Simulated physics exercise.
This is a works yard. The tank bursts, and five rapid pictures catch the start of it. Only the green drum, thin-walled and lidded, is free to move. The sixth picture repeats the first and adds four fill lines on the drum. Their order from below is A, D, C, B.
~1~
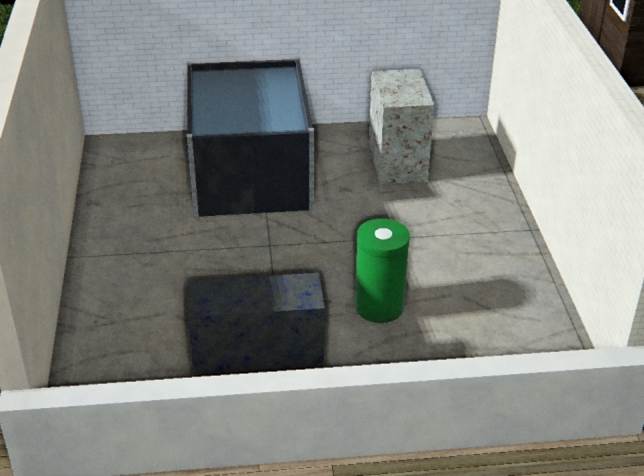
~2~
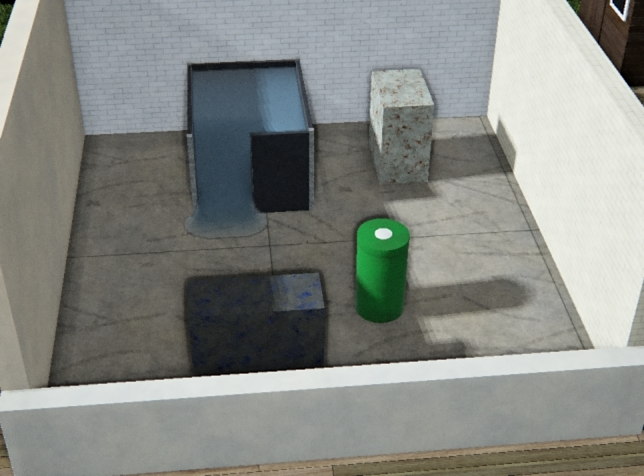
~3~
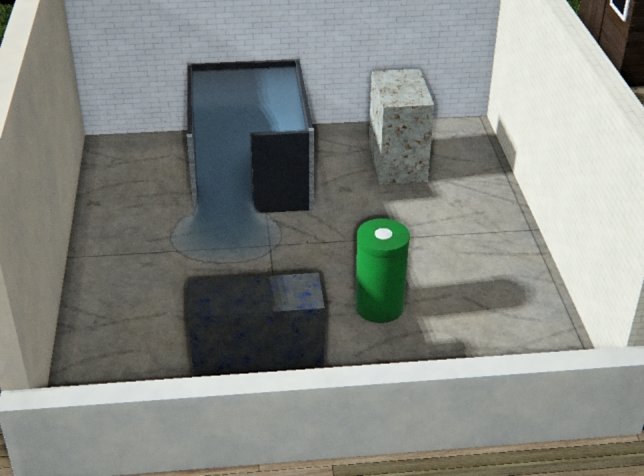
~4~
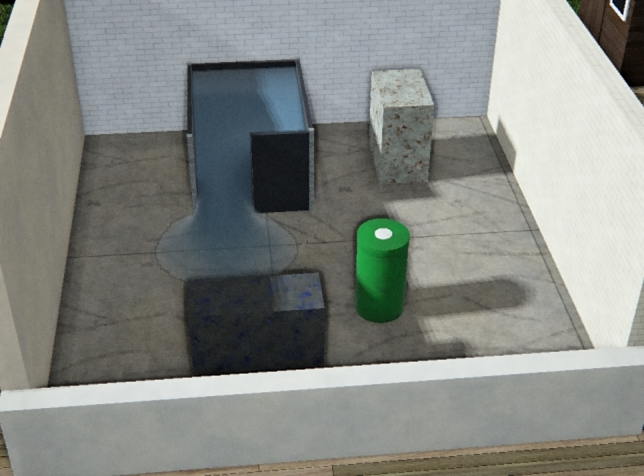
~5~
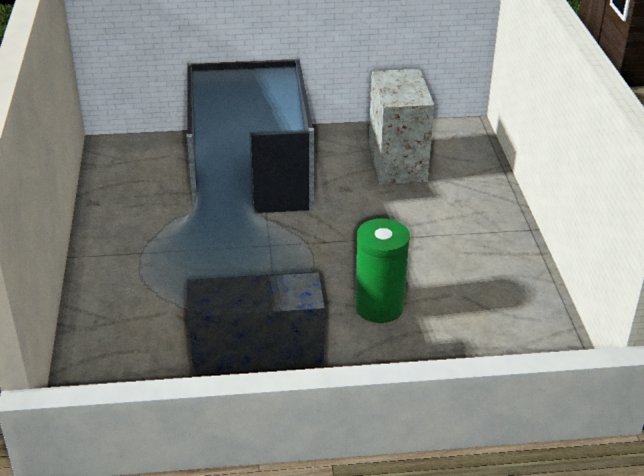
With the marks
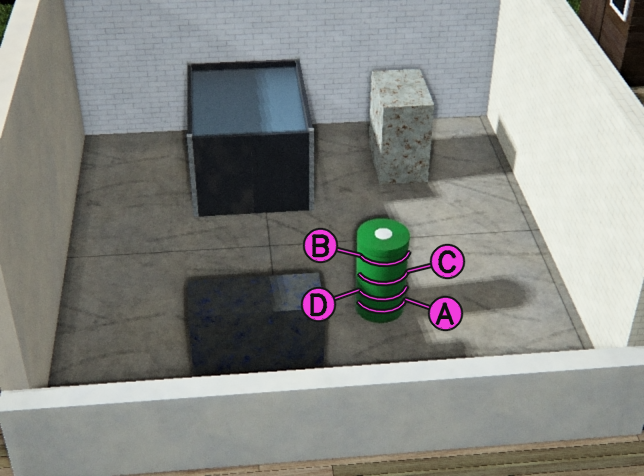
Water pours from the open-fronted dark tank and spreads across the ground toward the dark block.
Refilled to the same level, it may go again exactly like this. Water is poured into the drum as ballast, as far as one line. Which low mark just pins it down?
A will do.
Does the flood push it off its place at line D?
No.
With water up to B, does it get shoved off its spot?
No.
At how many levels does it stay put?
All four.
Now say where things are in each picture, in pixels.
In the first picture, lid of the green drum at (383, 234); tank full, its middle at (247, 102).
In the second picture, water covers 1 % of the ground, mostly out of sight from here.
In the third picture, water covers 4 % of the ground, mostly out of sight from here.
In the fourth picture, water covers 7 % of the ground, mostly out of sight from here.
In the fifth picture, lid of the green drum at (383, 234); water covers 10 % of the ground, mostly out of sight from here.
On the marked copy, A at (384, 311); B at (387, 264); C at (386, 283); D at (385, 299); from the bottom up A, D, C, B.
With A, it does not move.
With B, it does not move.
With C, it does not move.
With D, it does not move.
